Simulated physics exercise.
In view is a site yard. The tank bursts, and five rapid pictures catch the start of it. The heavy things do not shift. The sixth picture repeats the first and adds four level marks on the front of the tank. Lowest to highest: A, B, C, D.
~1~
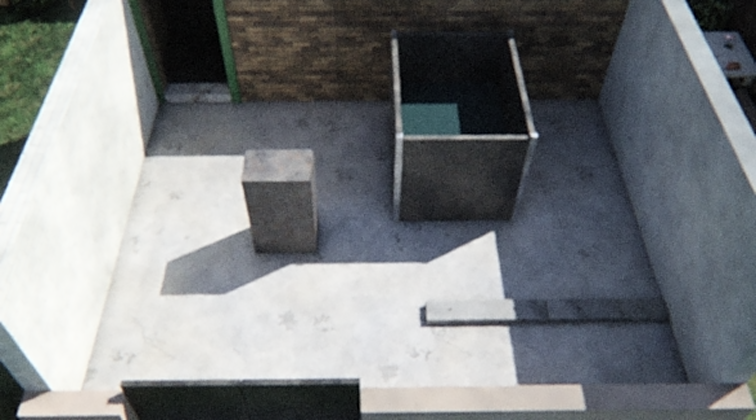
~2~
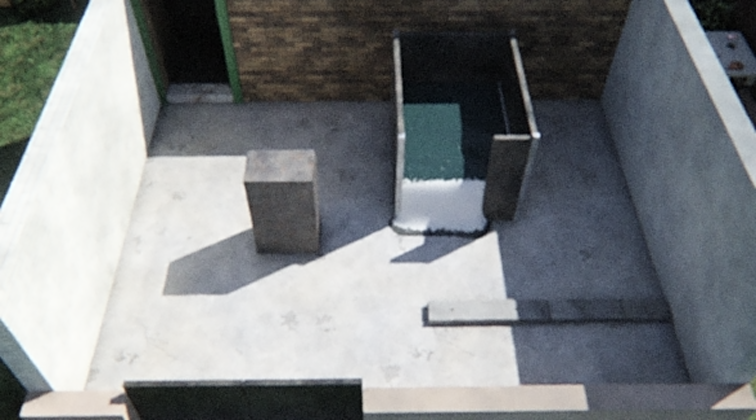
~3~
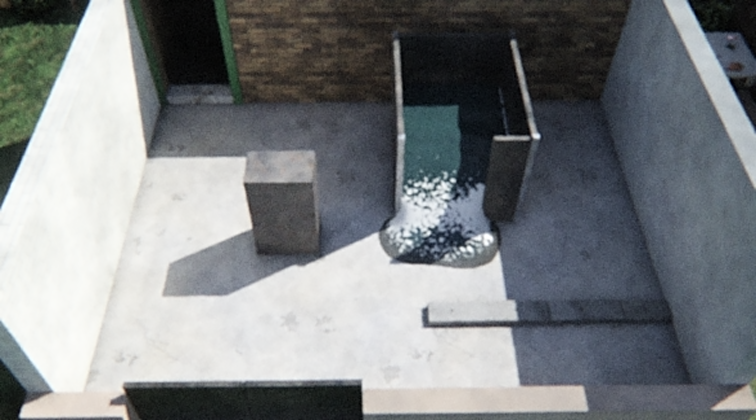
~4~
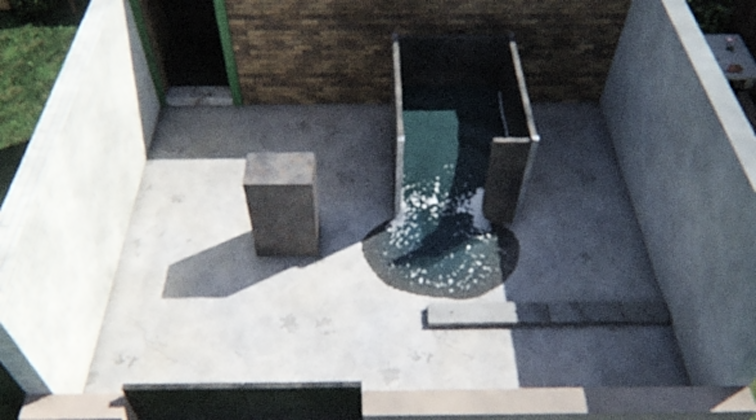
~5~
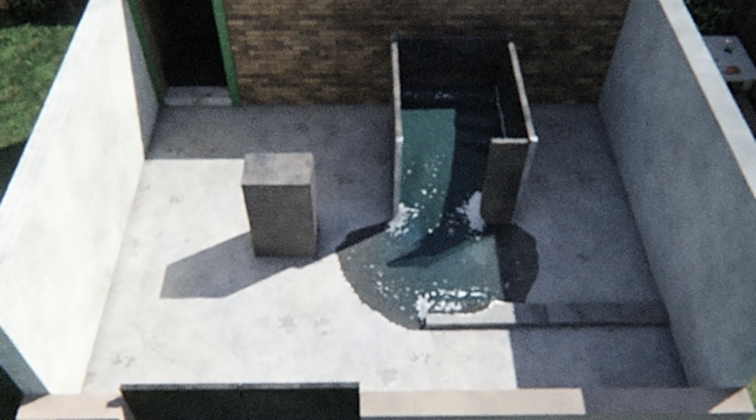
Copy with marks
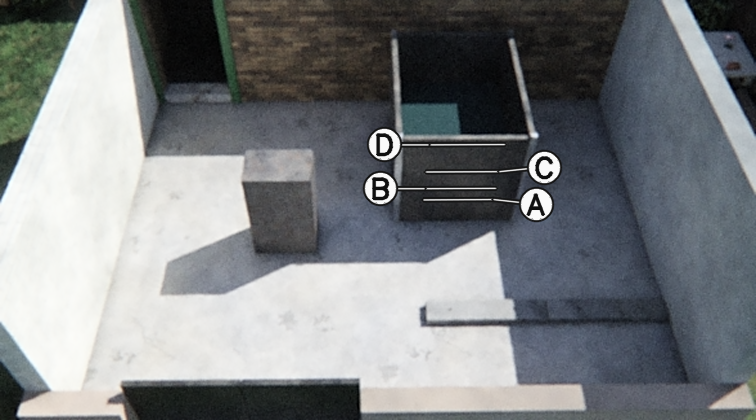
A walled concrete yard, backed by a brick wall with a green-framed doorway at the left, is seen from a fixed, high viewpoint. A grey block stands left of centre, an open-topped tank of dark green water sits at the back right, and a low kerb lies in front of it. The tank's front opens and water pours out, foaming white, then spreads in a widening dark pool that reaches the kerb's left end.
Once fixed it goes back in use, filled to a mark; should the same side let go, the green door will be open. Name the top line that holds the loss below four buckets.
I would pick line C.
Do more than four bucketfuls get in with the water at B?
No, that is safe.
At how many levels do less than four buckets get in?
Three.
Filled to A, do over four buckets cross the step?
No, not at all.
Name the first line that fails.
The answer is D.
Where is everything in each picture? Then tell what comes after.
Water in the tank at rest, its middle at (453, 129); foot of the green doorway at (199, 102); shut gate at (243, 386).
Water covers 1 % of the ground and shows as far out as (397, 226).
Water covers 3 % of the ground and shows as far out as (392, 248).
Water covers 6 % of the ground and shows as far out as (476, 288).
Water covers 10 % of the ground and shows as far out as (403, 318).
On the marked copy, A at (458, 199); B at (460, 188); C at (462, 171); D at (466, 144); from the bottom up A, B, C, D.
With A, nothing gets over.
With B, nothing gets over.
With C, a bucket or two gets in.
With D, about 13 bucketfuls get in.
